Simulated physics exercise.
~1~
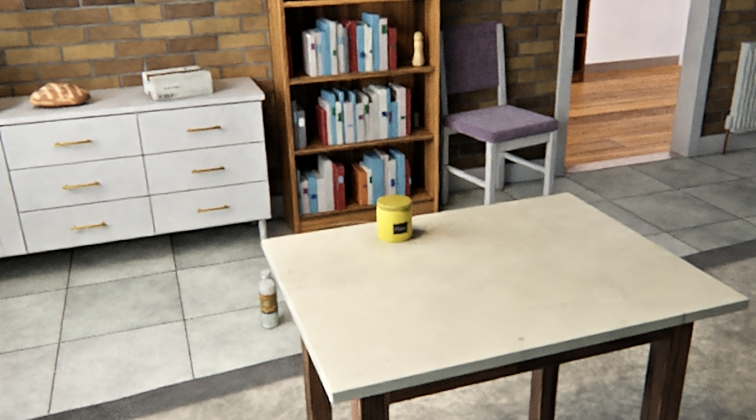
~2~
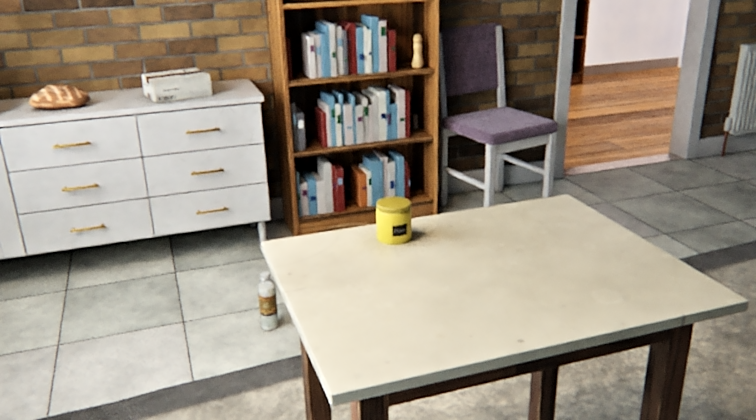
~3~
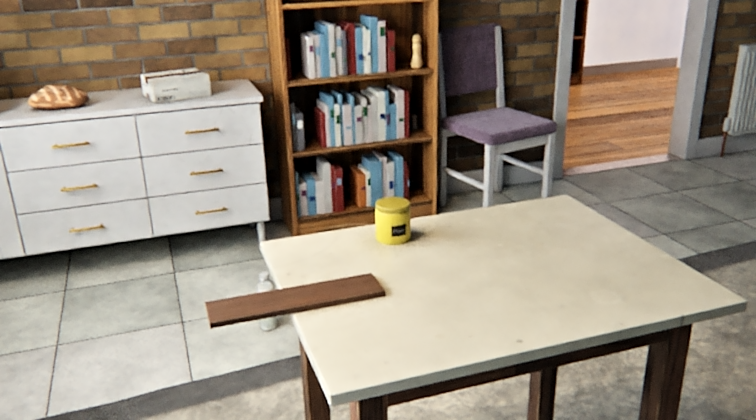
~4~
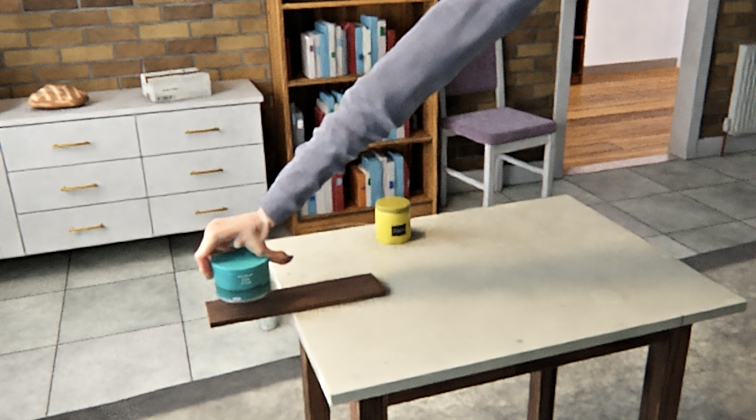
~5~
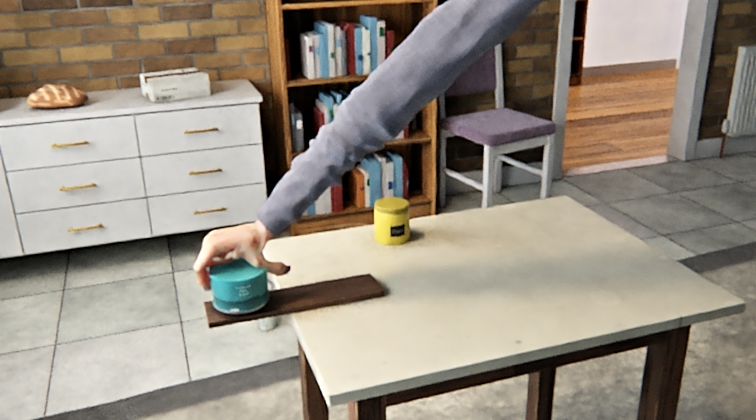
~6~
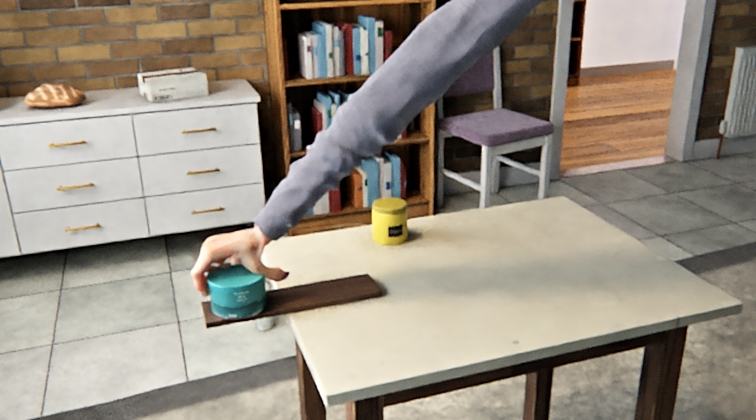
In a brick-walled room, a brown board appears jutting over a table's left end, and a hand lowers a turquoise tub onto it.
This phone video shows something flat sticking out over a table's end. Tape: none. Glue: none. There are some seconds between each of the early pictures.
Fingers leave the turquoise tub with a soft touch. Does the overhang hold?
It will fail to stay balanced.
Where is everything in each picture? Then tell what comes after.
In the first picture, the last thing is not in view yet.
In the second picture, the last thing is not in view yet.
In the third picture, the last thing is not in view yet; brown board (296, 299).
The fourth picture shows coming down; turquoise tub (242, 273); brown board (296, 299).
The fifth picture shows coming down; turquoise tub (240, 284); brown board (295, 299).
The sixth picture shows set down, still held; turquoise tub (238, 289); brown board (292, 299).
Then, 0.60 s on from there, brown board and turquoise tub now down on the floor or falling.
Then, 0.70 s on from there, things are still on the move.
In the end, down on the floor or falling, brown board and turquoise tub; yellow jar unmoved. The board comes down.
